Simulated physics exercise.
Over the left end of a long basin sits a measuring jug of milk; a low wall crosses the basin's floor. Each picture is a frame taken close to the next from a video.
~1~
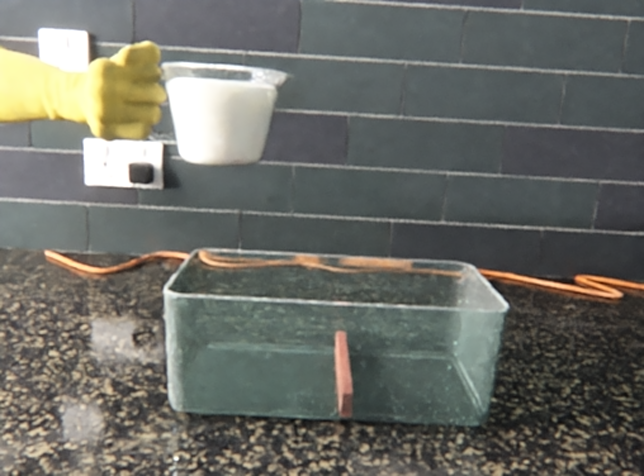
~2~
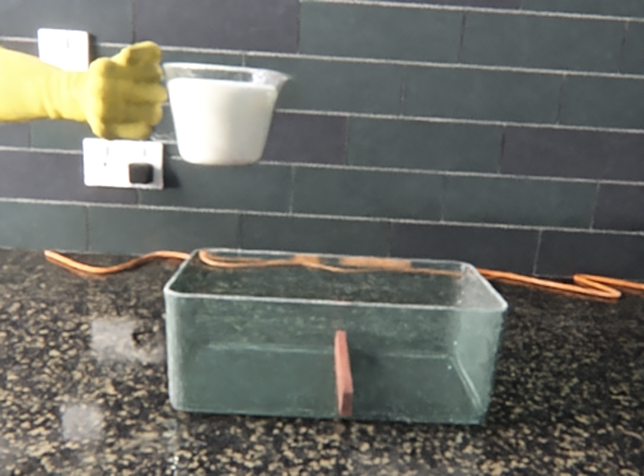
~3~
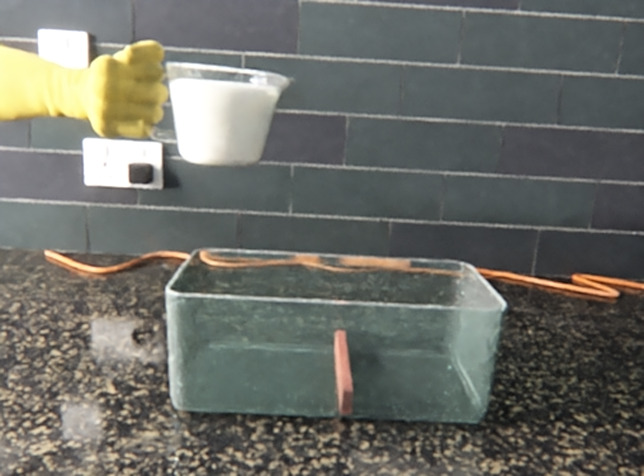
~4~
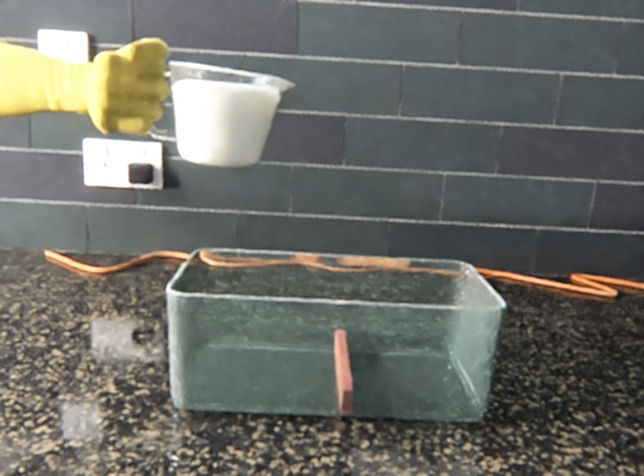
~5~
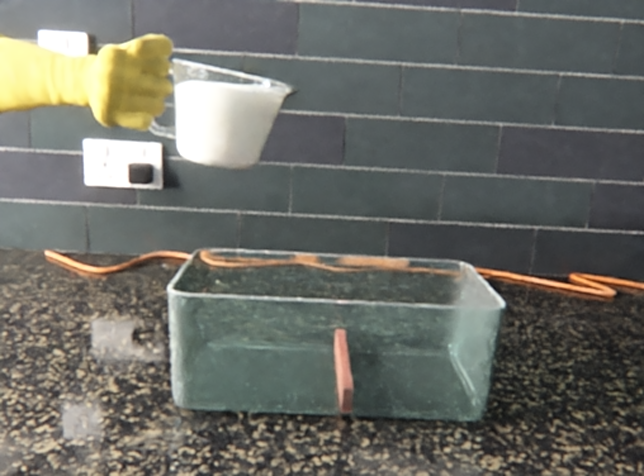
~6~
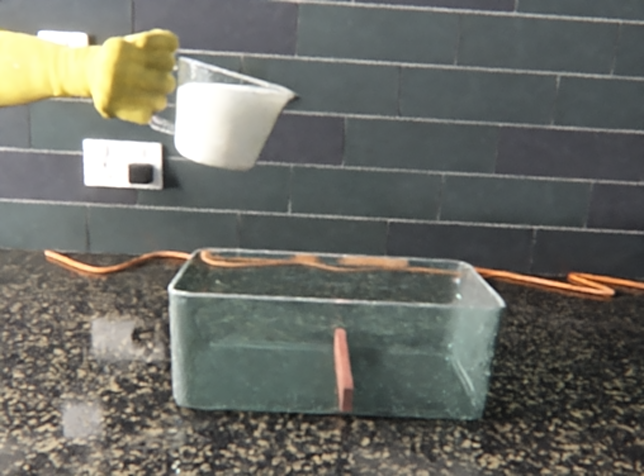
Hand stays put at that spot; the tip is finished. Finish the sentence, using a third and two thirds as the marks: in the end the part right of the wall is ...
Between a third and two thirds of the whole.
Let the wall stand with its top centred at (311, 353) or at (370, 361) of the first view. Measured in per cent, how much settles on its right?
Respectively 80 and 15 per cent, approximately.
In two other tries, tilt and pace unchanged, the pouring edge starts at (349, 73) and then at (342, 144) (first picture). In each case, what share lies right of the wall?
85 % and 80 %.
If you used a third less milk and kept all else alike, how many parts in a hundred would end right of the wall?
Some 30 parts in a hundred.
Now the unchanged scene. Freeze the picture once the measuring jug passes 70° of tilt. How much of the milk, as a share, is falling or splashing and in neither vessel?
Share: Approx. 25 %.
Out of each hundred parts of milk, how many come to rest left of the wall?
45 % or thereabouts.
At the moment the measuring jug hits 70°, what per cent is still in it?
Remaining fraction: Approx. 55 %.
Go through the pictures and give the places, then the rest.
It leans 0°; its right rim is at (294, 75); the milk meets the walls at (172, 80) and (276, 87); the long basin's rim runs from (181, 270) to (489, 286); the wall's top is at (344, 360), in the first picture.
It leans 1°; its right rim is at (294, 76); the milk meets the walls at (173, 80) and (277, 88), in the second picture.
It leans 2°; its right rim is at (296, 79); the milk meets the walls at (175, 82) and (279, 89), in the third picture.
It leans 5°; its right rim is at (297, 84); the milk meets the walls at (177, 82) and (280, 91), in the fourth picture.
It leans 9°; its right rim is at (300, 89); the milk meets the walls at (180, 84) and (285, 92), in the fifth picture.
It leans 13°; its right rim is at (302, 96); the milk meets the walls at (183, 86) and (292, 94), in the sixth picture.
A moment on, the tilt is 70° and 56 per cent is still to pour, 3 is left of the wall and 15 right of it.
Next, the tilt is 108° and 3 per cent is still to pour, 36 is left of the wall and 53 right of it.
Then the tilt is 120° and 0 per cent is still to pour, 43 is left of the wall and 56 right of it.
Later the tilt is 120° and 0 per cent is still to pour, 43 is left of the wall and 56 right of it.
In the end 43 per cent lies left of the wall, 56 right of it and 1 outside.
